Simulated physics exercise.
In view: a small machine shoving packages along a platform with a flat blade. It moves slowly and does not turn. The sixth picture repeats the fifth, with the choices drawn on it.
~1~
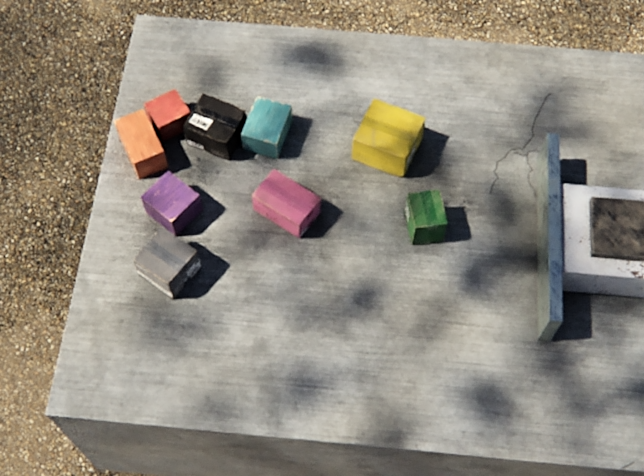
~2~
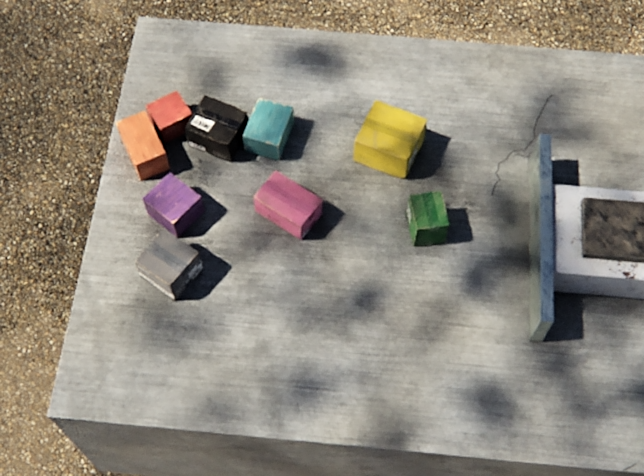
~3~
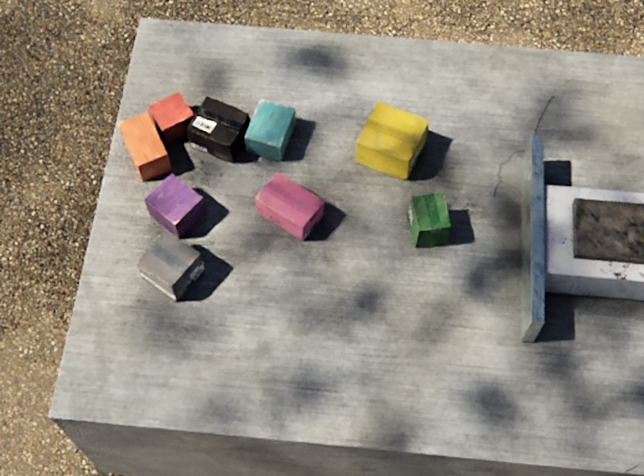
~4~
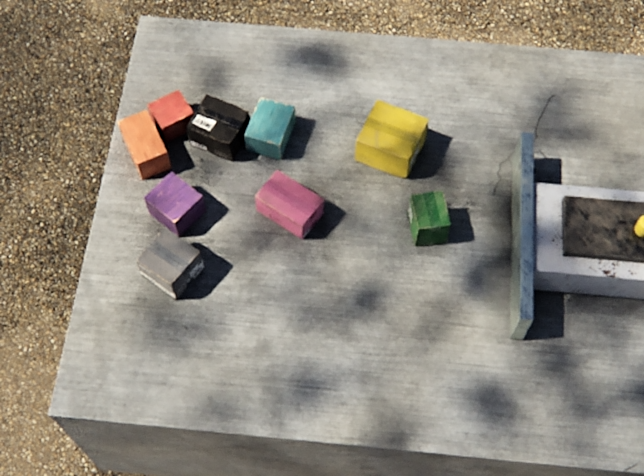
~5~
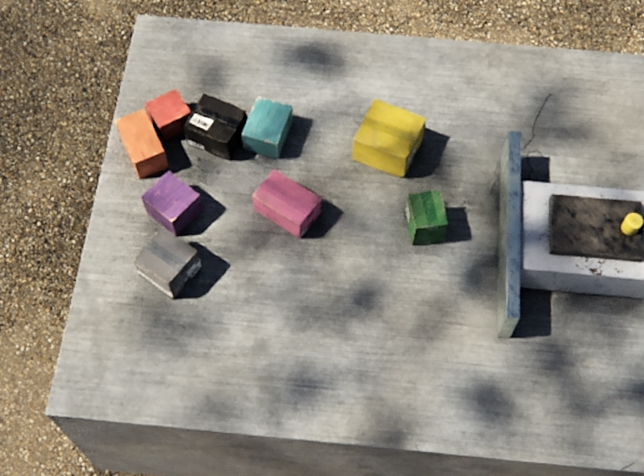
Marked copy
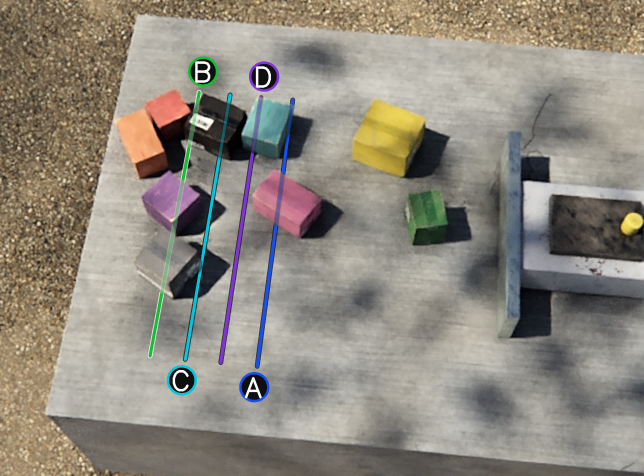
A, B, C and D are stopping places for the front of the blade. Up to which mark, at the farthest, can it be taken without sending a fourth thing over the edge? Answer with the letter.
The farthest such stop is B.
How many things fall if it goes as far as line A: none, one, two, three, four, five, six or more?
By then, none.
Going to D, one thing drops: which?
The red crate goes over.
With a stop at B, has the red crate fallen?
Yes.
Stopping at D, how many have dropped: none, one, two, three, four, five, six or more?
In all, one.
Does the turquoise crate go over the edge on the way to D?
No.
On the copy, A at (276, 224); B at (176, 215); C at (209, 218); D at (242, 221).
On B. First, robot (466, 216); yellow box (361, 135); green parcel (367, 212).
Then, robot (343, 205); red crate (123, 101); orange crate (131, 147).
Finally, robot (248, 197); black parcel over the edge; purple crate over the edge; three fallen.
By contrast, A is within the limit but short; C is within the limit but short; D is within the limit but short.
